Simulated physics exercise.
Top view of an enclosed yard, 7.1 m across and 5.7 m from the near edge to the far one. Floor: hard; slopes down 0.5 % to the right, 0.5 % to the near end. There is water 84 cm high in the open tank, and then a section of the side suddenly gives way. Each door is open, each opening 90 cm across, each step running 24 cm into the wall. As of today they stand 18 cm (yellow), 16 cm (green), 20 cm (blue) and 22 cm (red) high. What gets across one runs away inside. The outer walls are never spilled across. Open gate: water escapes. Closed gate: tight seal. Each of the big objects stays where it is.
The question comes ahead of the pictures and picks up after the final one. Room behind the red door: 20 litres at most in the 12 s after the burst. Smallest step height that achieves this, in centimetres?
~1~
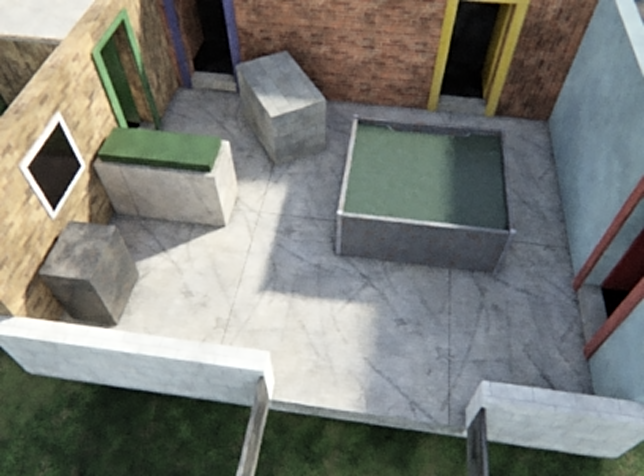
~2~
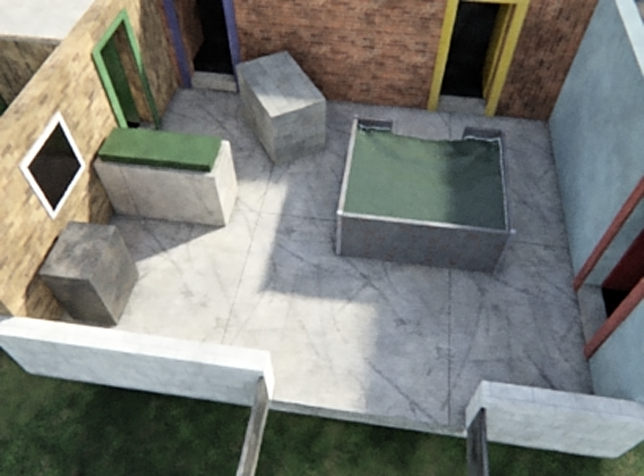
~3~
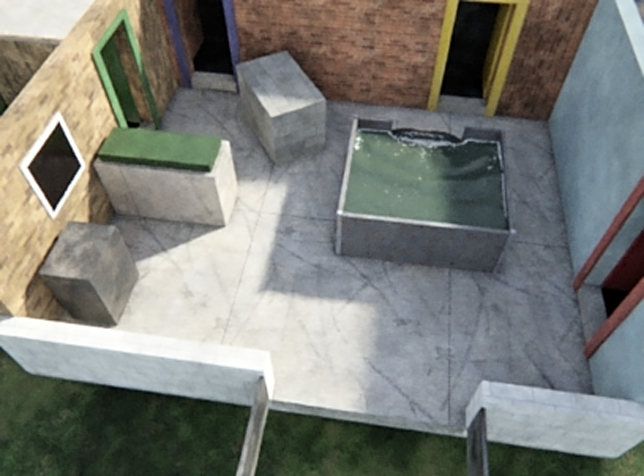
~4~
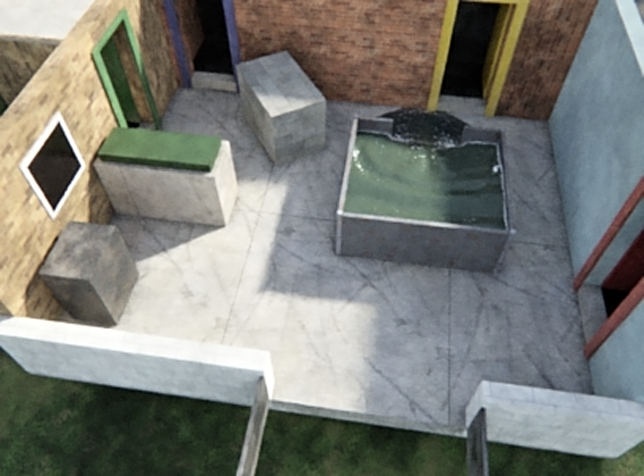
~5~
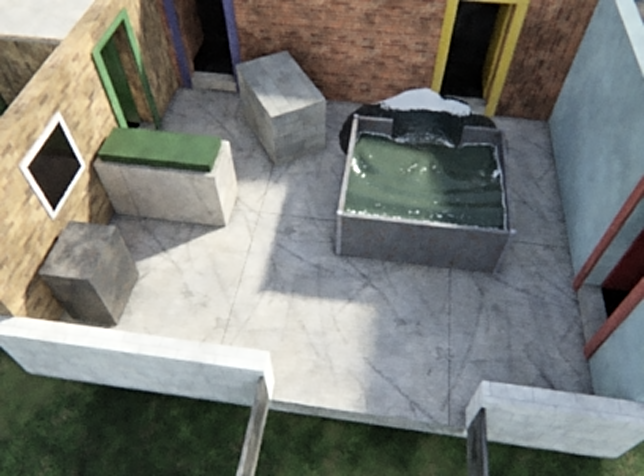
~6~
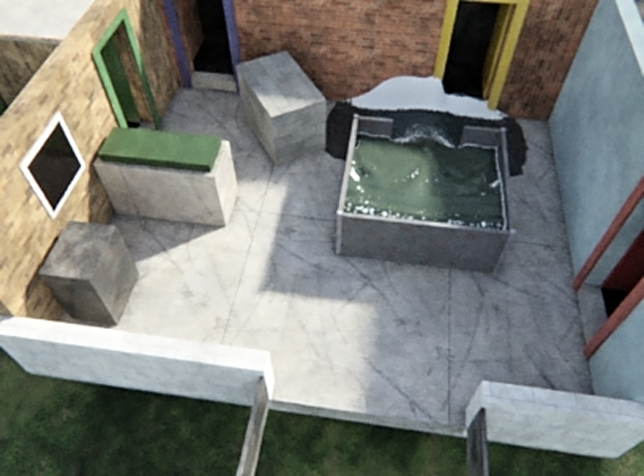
7 cm.
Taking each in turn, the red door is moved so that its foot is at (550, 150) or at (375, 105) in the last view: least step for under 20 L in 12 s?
31 and 36 cm.
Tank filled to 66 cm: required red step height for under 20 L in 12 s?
About 5.5 centimetres.
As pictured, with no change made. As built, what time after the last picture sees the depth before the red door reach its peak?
Around 10.5 seconds.
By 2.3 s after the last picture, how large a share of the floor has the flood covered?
Near 40 per cent is wet.
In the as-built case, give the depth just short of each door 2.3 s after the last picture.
Lab note, depth in cm: Yellow 29; green 2; blue 2; red 4.
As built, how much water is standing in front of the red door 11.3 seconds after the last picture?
Roughly 9.5 cm deep.
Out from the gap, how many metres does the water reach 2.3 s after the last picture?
About 5.0 m.
Then, 0.7 s after the last picture water covers 15 % of the floor, deepest (59 cm) near (295, 100); it has not reached the red door.
Then, 2.3 s after the last picture water covers 40 % of the floor, deepest (39 cm) near (301, 113); 4 cm at the red door, 0 litres in over its 22 cm step.
Then, 11.3 s after the last picture water covers 95 % of the floor, deepest (16 cm) near (579, 424); 10 cm at the red door, 0 litres in over its 22 cm step.
At the red door as built, the water peaked near 10 cm, 10.3 s after the last picture.
Run again over the same 12 s with other heights there, 29 litres in over 6 cm, 12 litres over 8 cm. The limit of 20 litres is kept from about 7 cm up.
